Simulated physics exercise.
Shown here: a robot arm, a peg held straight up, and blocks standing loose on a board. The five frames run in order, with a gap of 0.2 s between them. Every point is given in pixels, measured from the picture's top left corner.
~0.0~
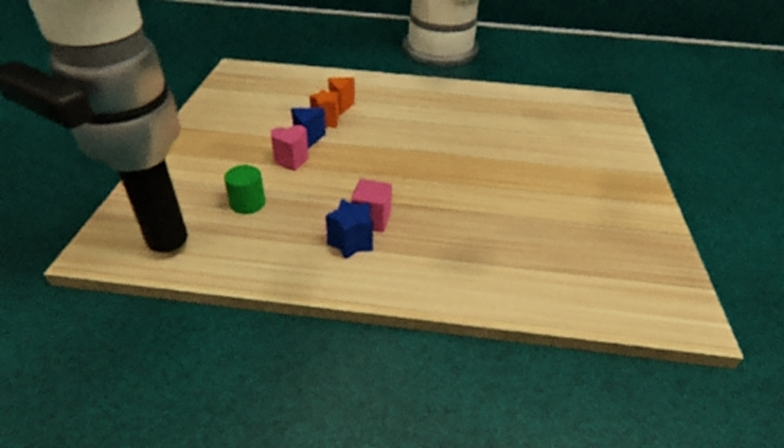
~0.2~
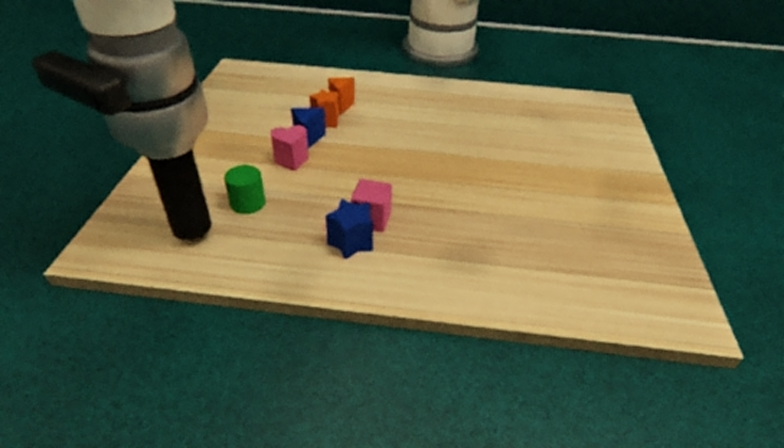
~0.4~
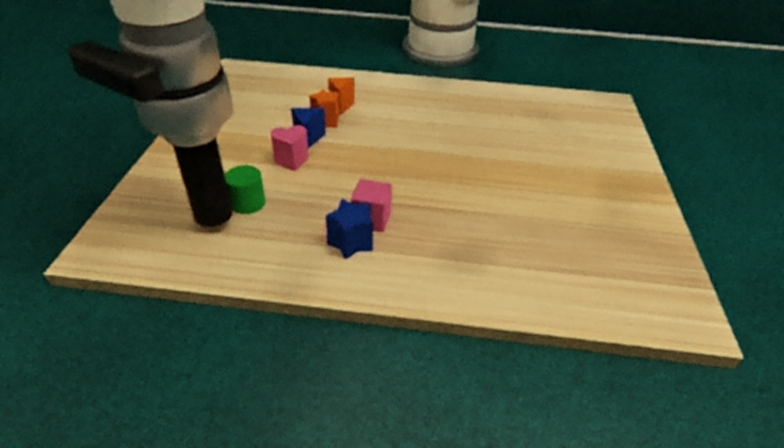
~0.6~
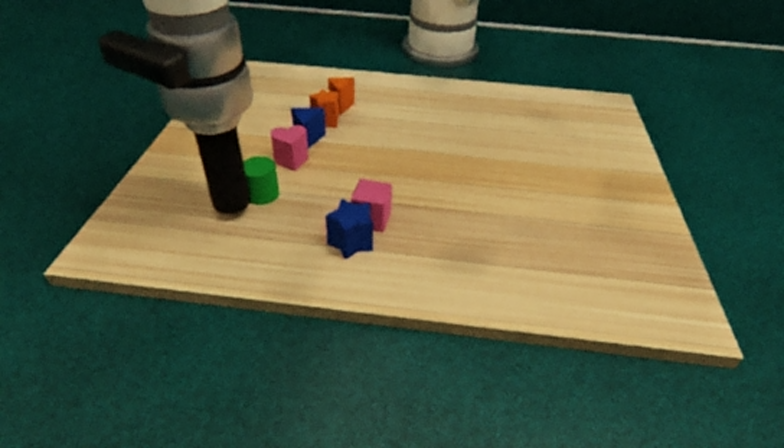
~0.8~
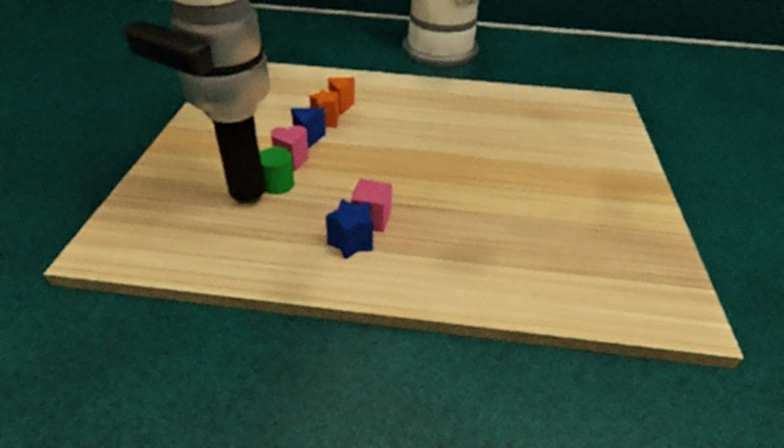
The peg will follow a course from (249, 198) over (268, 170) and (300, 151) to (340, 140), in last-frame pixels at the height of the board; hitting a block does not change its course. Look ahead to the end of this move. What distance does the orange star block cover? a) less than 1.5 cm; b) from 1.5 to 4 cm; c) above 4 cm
I choose b.
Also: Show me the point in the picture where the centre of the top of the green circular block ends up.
It ends at (301, 145).
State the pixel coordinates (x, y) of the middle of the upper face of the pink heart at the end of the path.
It ends at (364, 121).
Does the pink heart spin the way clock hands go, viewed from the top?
Going by the path, yes.
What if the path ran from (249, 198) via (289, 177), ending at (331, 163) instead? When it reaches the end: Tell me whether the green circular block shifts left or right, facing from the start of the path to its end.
Shifted right.
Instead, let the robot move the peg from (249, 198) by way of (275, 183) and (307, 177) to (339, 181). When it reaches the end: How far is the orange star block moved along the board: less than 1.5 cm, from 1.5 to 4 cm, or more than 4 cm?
It slides not even 1.5 cm.
The first path, step by step. One third of the way, peg at (268, 162); green circular block at (298, 146); pink heart at (298, 129), turned 35° anticlockwise; blue triangle at (308, 109).
Two thirds of the way, peg at (300, 142); green circular block at (301, 145); pink heart at (331, 121), turned 20° clockwise; blue triangle at (317, 108), turned 60° anticlockwise; orange star block at (323, 93), turned 20° clockwise.
At the end, peg at (340, 132); green circular block at (301, 145); pink heart at (364, 121), turned 95° clockwise; blue triangle at (329, 100), turned 85° anticlockwise; orange star block at (328, 87), turned 35° clockwise.
